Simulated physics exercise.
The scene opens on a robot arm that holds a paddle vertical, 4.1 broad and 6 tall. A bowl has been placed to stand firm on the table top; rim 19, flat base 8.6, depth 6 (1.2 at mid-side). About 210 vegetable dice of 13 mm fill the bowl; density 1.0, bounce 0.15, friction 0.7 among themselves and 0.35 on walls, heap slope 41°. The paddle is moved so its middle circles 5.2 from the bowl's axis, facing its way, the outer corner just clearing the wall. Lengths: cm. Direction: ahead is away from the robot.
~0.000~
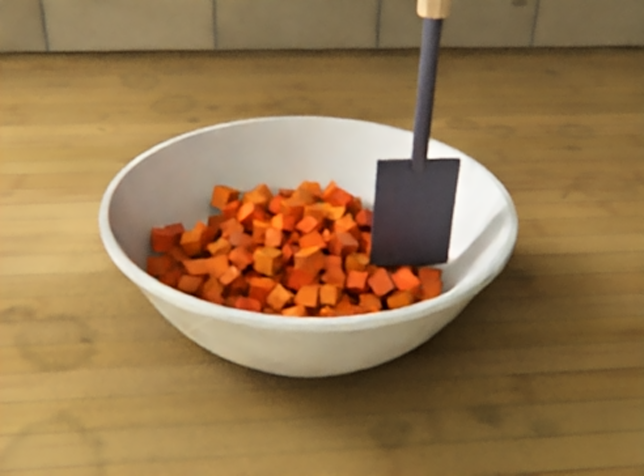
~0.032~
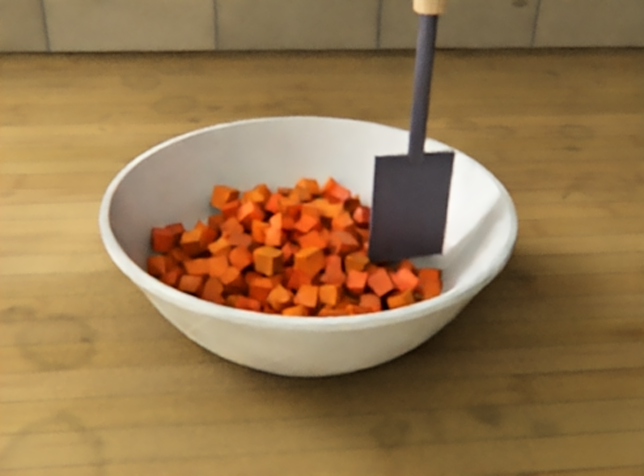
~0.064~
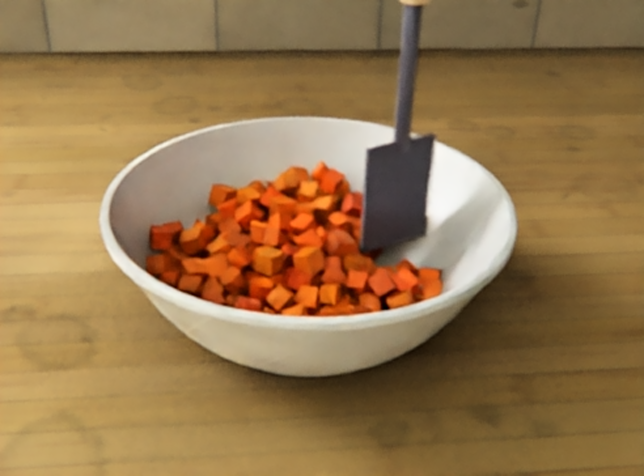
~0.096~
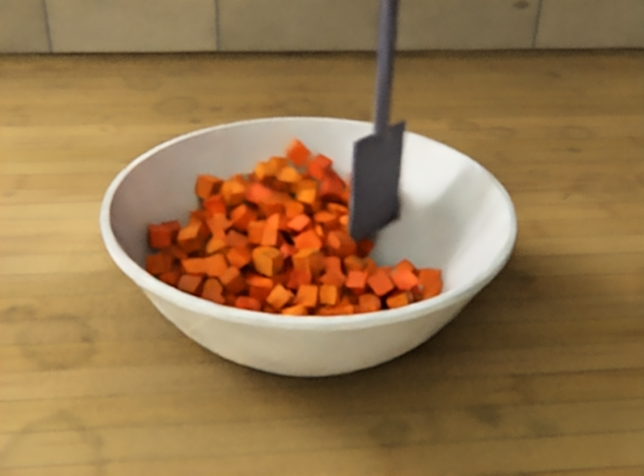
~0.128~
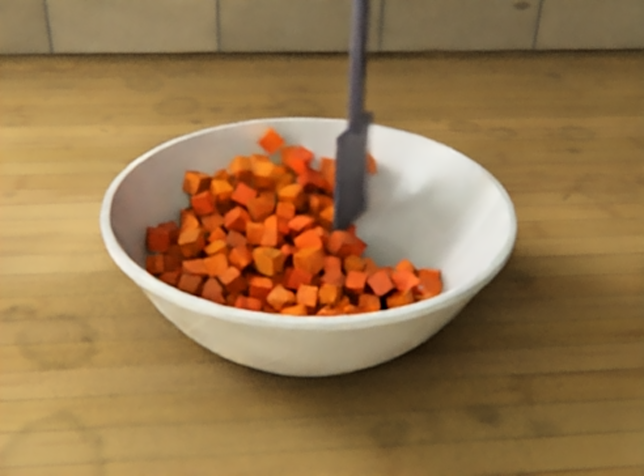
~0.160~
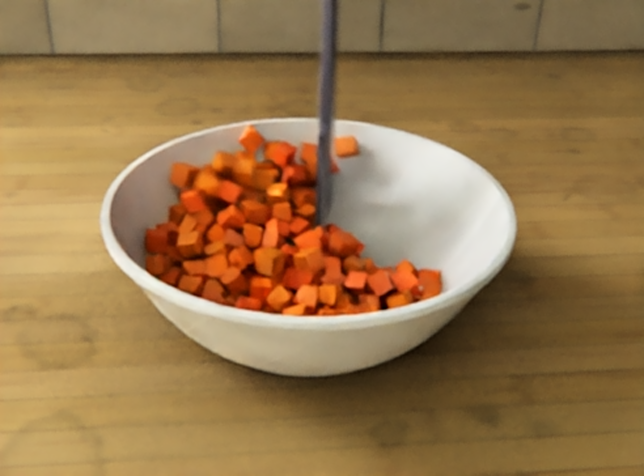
A dark paddle sweeps leftward through orange cubes in a white bowl, pushing some up the back.
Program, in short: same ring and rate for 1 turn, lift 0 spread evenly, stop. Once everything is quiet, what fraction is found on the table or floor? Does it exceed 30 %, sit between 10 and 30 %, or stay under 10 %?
It sits between 10 and 30 %.
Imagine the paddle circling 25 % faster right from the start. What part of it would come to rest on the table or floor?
Estimated share: Near 20 %.
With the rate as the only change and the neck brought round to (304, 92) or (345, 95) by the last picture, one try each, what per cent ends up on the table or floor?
Roughly 20 and 10 percent, in that order.
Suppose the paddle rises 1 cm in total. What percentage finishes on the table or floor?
Near 15 in a hundred.
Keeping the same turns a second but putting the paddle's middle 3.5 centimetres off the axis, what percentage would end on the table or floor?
It would come to about 5 per cent.
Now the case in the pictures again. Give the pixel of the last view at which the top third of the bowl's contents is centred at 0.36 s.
About pixel (220, 288).
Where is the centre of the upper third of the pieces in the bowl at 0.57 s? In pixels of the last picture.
(447, 231).
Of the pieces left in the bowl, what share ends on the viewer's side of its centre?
It comes to near 20 percent.
After 0.36 s, 185° round, highest piece 8 above the table; 197 in the bowl, 3 on the table or floor, 7 in flight or on the tool.
After 0.57 s, 294° round, highest piece 7 above the table; 182 in the bowl, 20 on the table or floor, 5 in flight or on the tool.
After 0.87 s, 0° round, highest piece 6 above the table; 168 in the bowl, 39 on the table or floor.
After 1.57 s, 0° round, highest piece 6 above the table; 168 in the bowl, 39 on the table or floor.
In the end, 168 in the bowl, 39 on the table or floor. That is 19 % on the table or floor.
